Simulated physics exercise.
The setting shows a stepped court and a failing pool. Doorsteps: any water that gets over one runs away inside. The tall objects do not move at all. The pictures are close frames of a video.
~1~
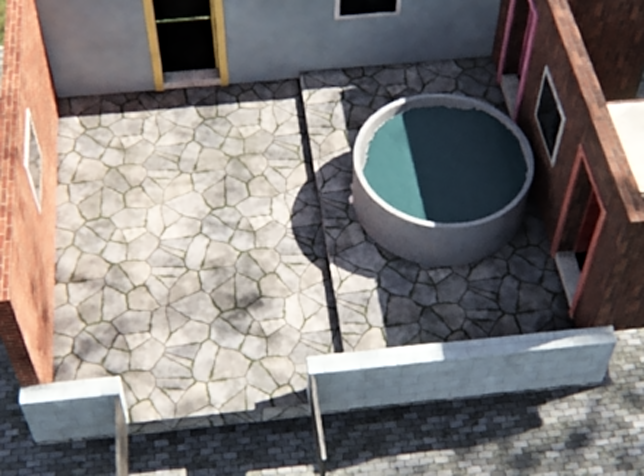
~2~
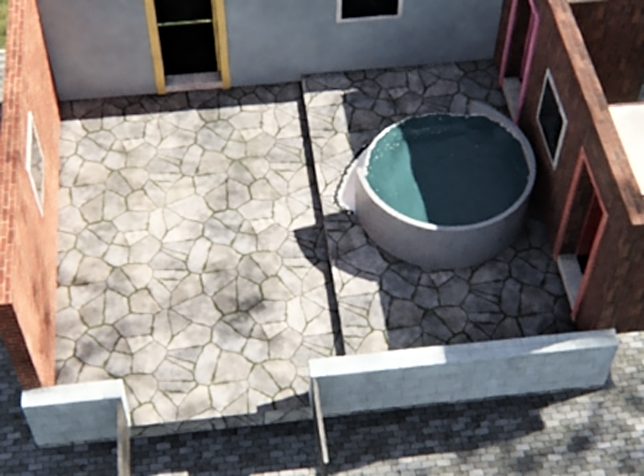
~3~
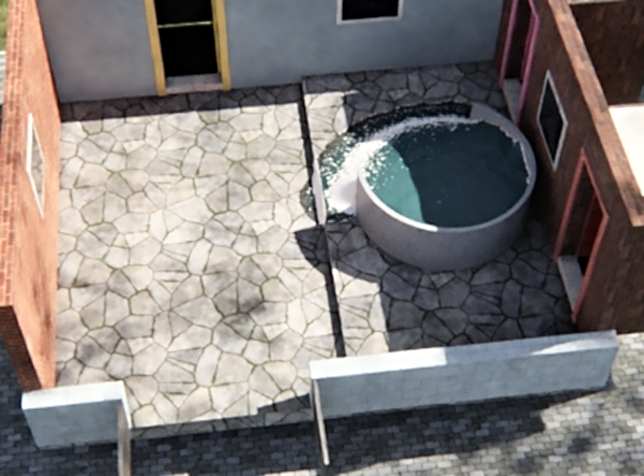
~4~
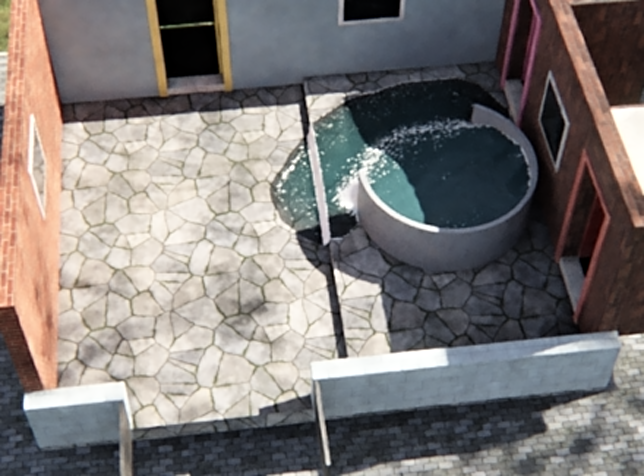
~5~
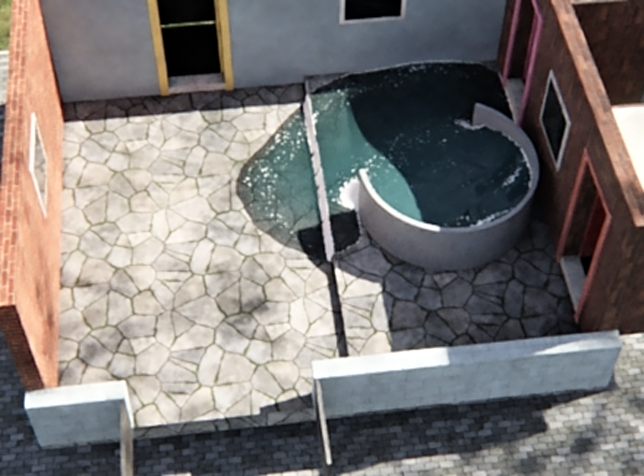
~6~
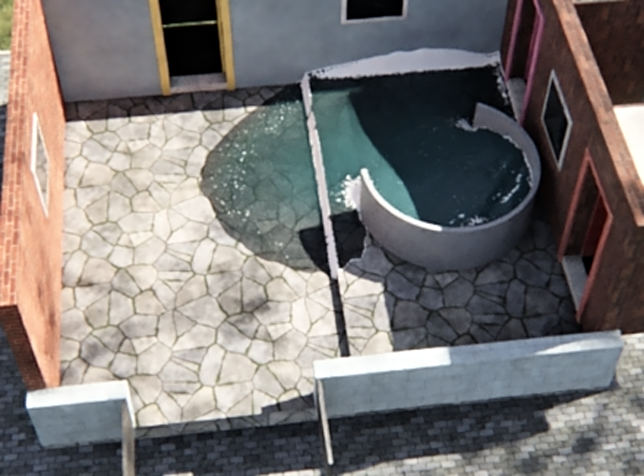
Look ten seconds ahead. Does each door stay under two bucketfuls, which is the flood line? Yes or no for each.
Pink door - yes, stays under; red door - yes, stays under; yellow door - no, it floods.
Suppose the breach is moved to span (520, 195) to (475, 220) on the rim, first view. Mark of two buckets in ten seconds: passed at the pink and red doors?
To my mind the pink door falls short, and the red door tops the limit.
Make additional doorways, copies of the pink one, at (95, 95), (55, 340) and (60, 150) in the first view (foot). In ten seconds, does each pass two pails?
First tops the limit, then falls short, then tops the limit.
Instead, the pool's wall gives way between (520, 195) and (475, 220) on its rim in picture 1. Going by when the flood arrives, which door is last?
The yellow-painted one.
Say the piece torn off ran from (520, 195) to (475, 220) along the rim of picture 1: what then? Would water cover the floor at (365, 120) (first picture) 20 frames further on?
Verdict: Not flooded.
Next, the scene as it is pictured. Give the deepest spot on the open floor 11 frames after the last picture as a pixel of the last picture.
It should be roughly at (66, 105).
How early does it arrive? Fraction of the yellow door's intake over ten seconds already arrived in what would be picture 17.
My estimate is close to 45 per cent.
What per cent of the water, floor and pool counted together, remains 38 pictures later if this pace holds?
Estimate: 90 per cent.
A moment on, water covers 45 % of the floor; the pink door wet at the sill, nothing in, the red door not reached, the yellow door wet at the sill, nothing in.
Next, water covers 50 % of the floor; the pink door wet at the sill, nothing in, the red door not reached, the yellow door over two buckets in.
Then, water covers 60 % of the floor; the pink door under two buckets in, the red door wet at the sill, nothing in, the yellow door over two buckets in.
Later, water covers 90 % of the floor; the pink door under two buckets in, the red door wet at the sill, nothing in, the yellow door over two buckets in.
In the end, water covers 85 % of the floor; the pink door under two buckets in, the red door wet at the sill, nothing in, the yellow door over two buckets in.
